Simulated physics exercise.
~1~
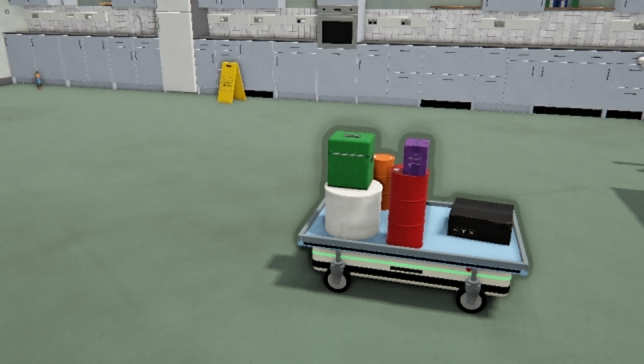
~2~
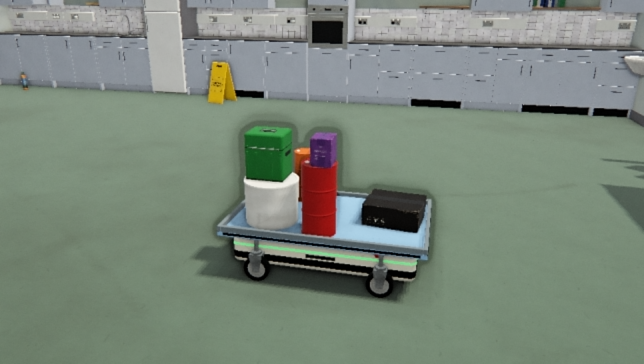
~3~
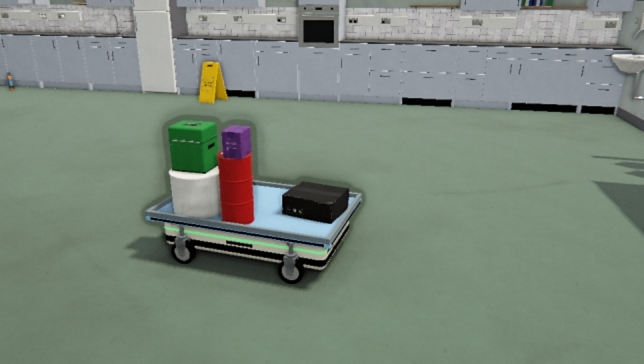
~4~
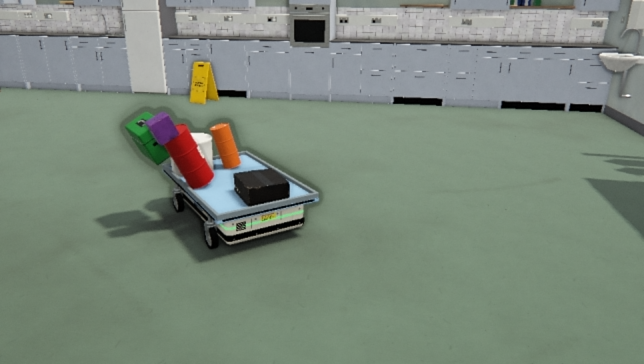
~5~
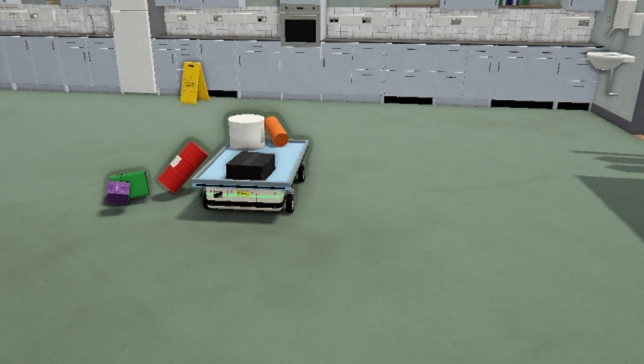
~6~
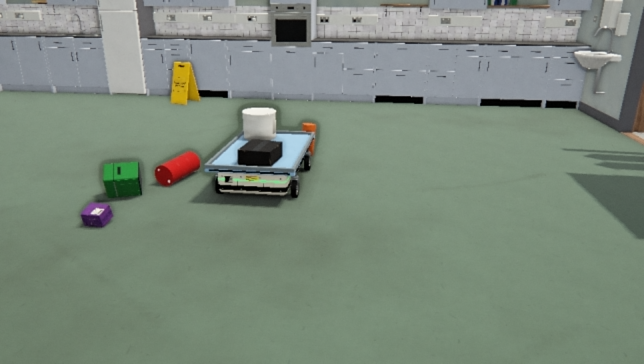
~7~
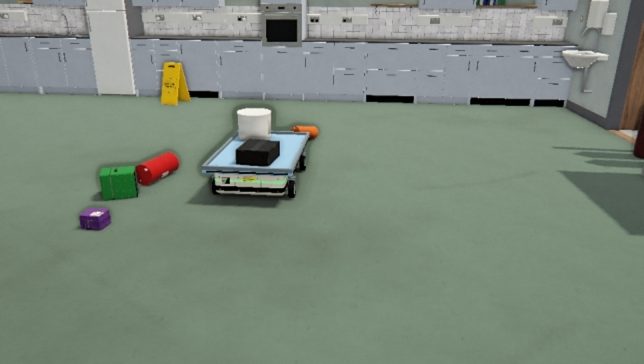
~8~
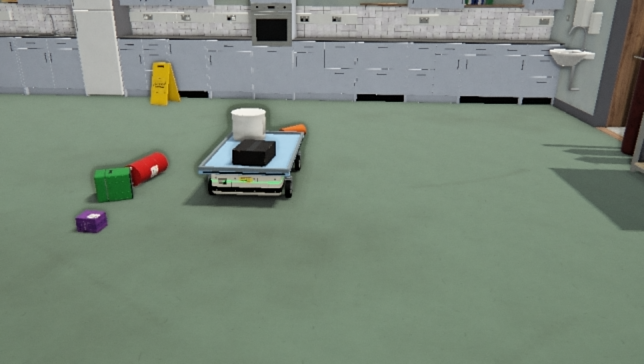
A cart loaded with containers rolled left across the floor and swung into a turn, tipping the green and purple boxes and the red canister off its left side. The orange canister toppled off too, leaving the white pail and black box aboard the stopped cart.
